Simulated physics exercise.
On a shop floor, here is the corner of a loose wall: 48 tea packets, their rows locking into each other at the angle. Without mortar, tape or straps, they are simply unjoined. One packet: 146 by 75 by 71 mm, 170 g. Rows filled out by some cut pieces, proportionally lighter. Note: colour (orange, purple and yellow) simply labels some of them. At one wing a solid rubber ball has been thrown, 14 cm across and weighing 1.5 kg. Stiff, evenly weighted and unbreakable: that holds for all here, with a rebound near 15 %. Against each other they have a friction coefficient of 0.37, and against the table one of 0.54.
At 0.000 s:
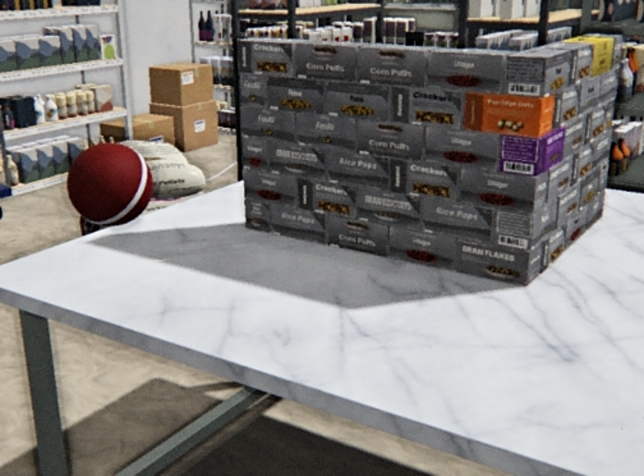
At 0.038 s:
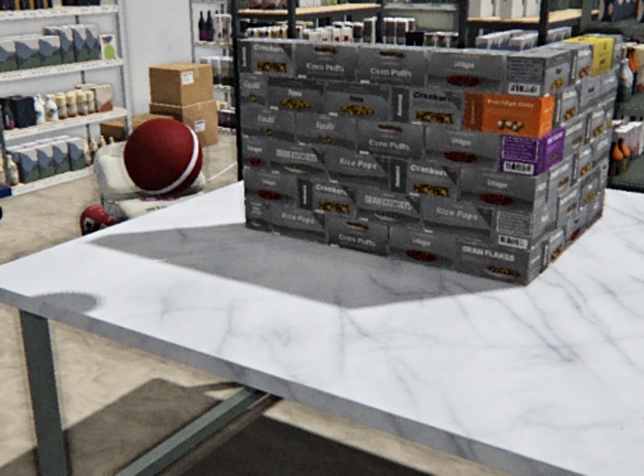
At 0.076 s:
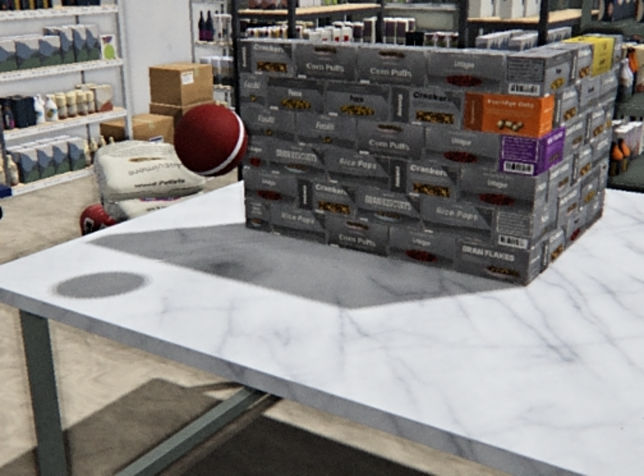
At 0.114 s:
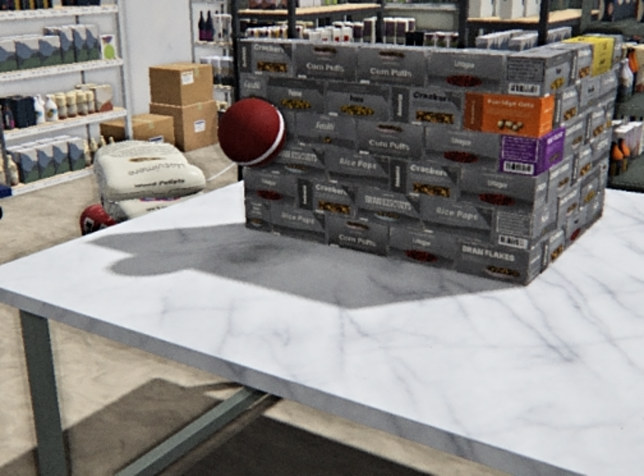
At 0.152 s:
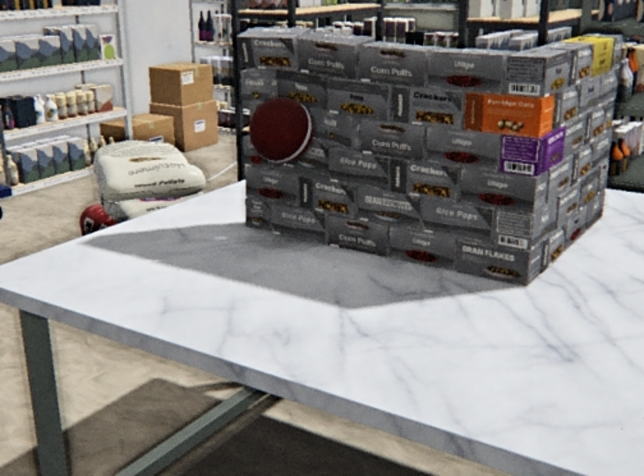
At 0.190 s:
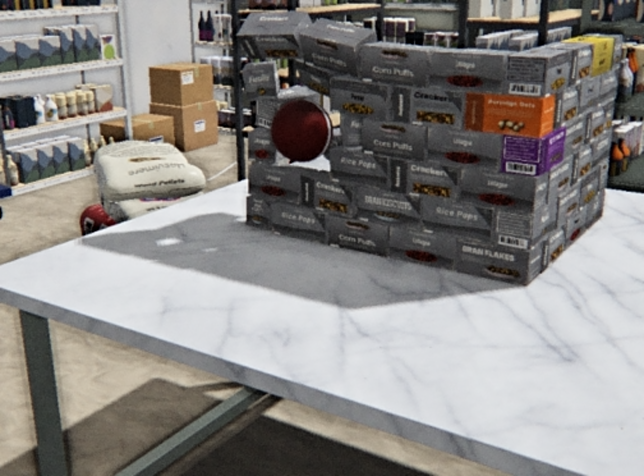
A dark red ball with a pale stripe flew in from the left above a marble-topped table and punched into the stacked wall of grey packets, shoving several back and tilting those near the top corner.
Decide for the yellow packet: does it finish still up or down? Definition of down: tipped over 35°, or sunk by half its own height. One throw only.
It finishes still up.
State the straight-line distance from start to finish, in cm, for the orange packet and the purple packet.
For orange it's roughly 0 cm, and for purple it's roughly 0 cm.
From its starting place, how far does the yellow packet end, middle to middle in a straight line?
It ends around 0 cm from its start.
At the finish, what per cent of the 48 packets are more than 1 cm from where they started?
25 percent.
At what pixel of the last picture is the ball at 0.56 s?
Roughly at (411, 153).
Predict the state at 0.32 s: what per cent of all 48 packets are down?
15 per cent.
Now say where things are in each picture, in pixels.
In the first frame (pixels give the middle of a visible side), ball (110, 185) 43 cm from contact, 3.4 m/s; yellow packet (604, 57); purple packet (519, 156); orange packet (501, 115); none has stirred.
Ball (164, 158) 31 cm from contact, 3.4 m/s; yellow packet (604, 57), in the second frame.
Ball (210, 141) 18 cm from contact, 3.3 m/s; yellow packet (604, 57), in the third frame.
Ball (252, 133) 53 mm from contact, 3.4 m/s; yellow packet (604, 57), in the fourth frame.
Ball (281, 131) after contact, 2.1 m/s; yellow packet (604, 57); steepest lean 12°, the packet at (266, 54); movement in 10 of them, in the fifth frame.
Ball (302, 131) after contact, 2.1 m/s; yellow packet (604, 57); purple packet (521, 156); orange packet (502, 115); steepest lean 37°, the packet at (270, 48); 1 of the 48 packets down, 15 disturbed in all, in the sixth frame.
After 0.32 s, ball still moving; 7 of the 48 packets down; yellow packet unmoved.
After 0.56 s, ball still moving; 11 of the 48 packets down; yellow packet unmoved.
In the end (1.6 s), ball rolling away; 11 of the 48 packets down; yellow packet unmoved; orange packet unmoved; purple packet unmoved. From the last view, middles, yellow packet near (586, 56), orange packet near (510, 112).
